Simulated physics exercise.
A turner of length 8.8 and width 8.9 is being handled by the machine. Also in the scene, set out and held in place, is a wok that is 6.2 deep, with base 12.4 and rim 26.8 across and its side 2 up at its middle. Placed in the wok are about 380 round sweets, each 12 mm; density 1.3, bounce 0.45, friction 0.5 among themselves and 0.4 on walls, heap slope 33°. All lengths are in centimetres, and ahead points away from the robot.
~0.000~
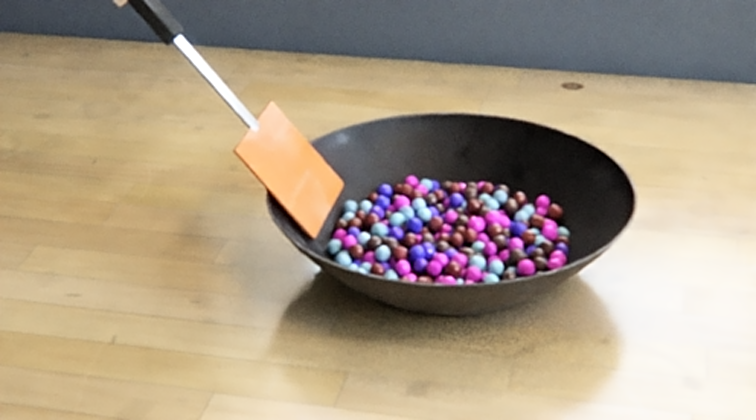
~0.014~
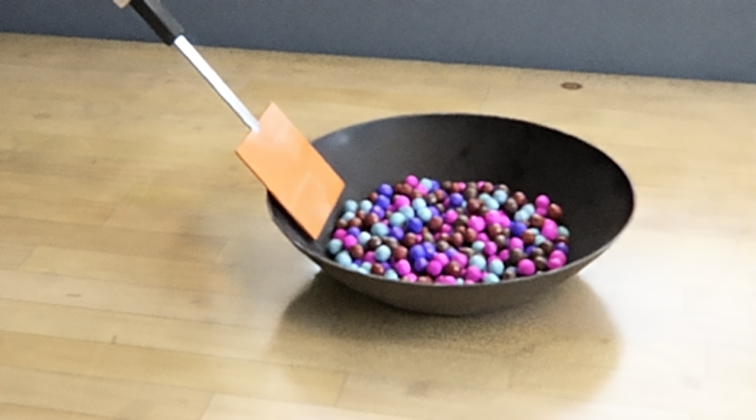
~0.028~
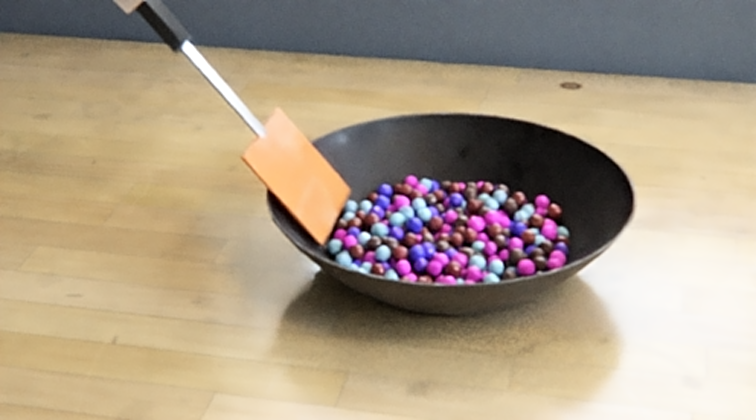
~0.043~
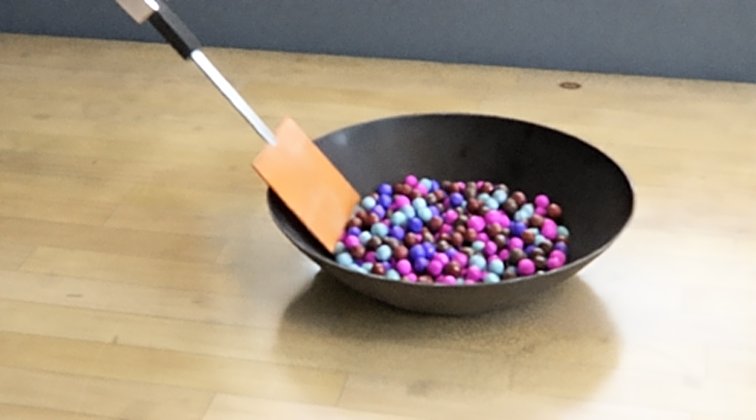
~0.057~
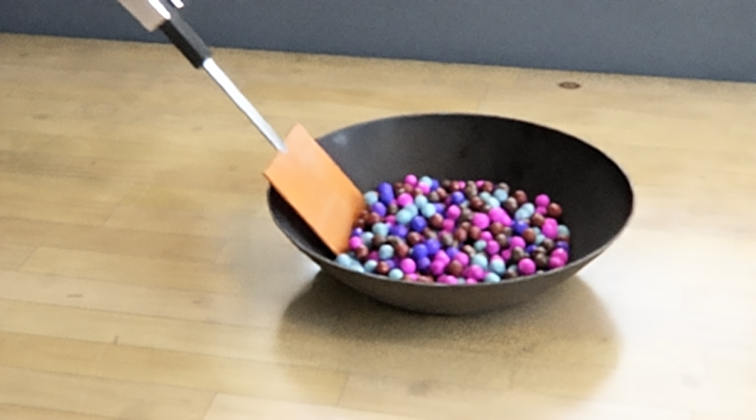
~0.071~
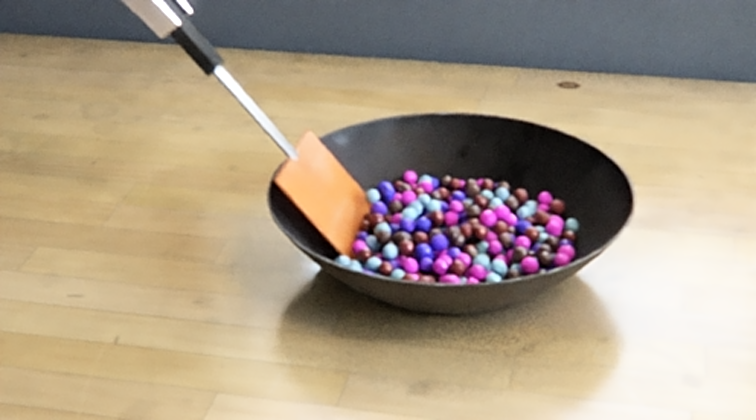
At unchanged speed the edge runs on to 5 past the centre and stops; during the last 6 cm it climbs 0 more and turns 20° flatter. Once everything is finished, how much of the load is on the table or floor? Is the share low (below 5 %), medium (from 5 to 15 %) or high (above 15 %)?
The share is low, below 5 %.
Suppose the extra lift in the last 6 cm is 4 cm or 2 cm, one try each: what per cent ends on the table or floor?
Some 0 and 0 per cent.
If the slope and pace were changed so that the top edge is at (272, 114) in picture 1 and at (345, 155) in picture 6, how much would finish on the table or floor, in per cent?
5 per cent.
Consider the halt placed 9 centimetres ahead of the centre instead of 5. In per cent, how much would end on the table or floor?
Result: Approx. 15 %.
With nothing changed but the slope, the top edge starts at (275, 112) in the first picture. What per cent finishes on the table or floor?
I'd estimate around 0 per cent.
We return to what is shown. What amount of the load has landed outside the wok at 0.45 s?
Roughly 2 percent.
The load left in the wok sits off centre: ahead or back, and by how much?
4.5 cm ahead.
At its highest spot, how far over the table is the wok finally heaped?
About 6.5 cm above the table.
After 0.14 s, sloping 50°, highest piece 5 above the table; 381 in the wok.
After 0.22 s, sloping 41°, highest piece 5 above the table; 381 in the wok.
After 0.45 s, sloping 30°, highest piece 6 above the table; 376 in the wok, 5 on the table or floor.
After 1.50 s, sloping 30°, highest piece 6 above the table; 376 in the wok, 5 on the table or floor.
At rest, 376 in the wok, 5 on the table or floor. That is 1 % on the table or floor.
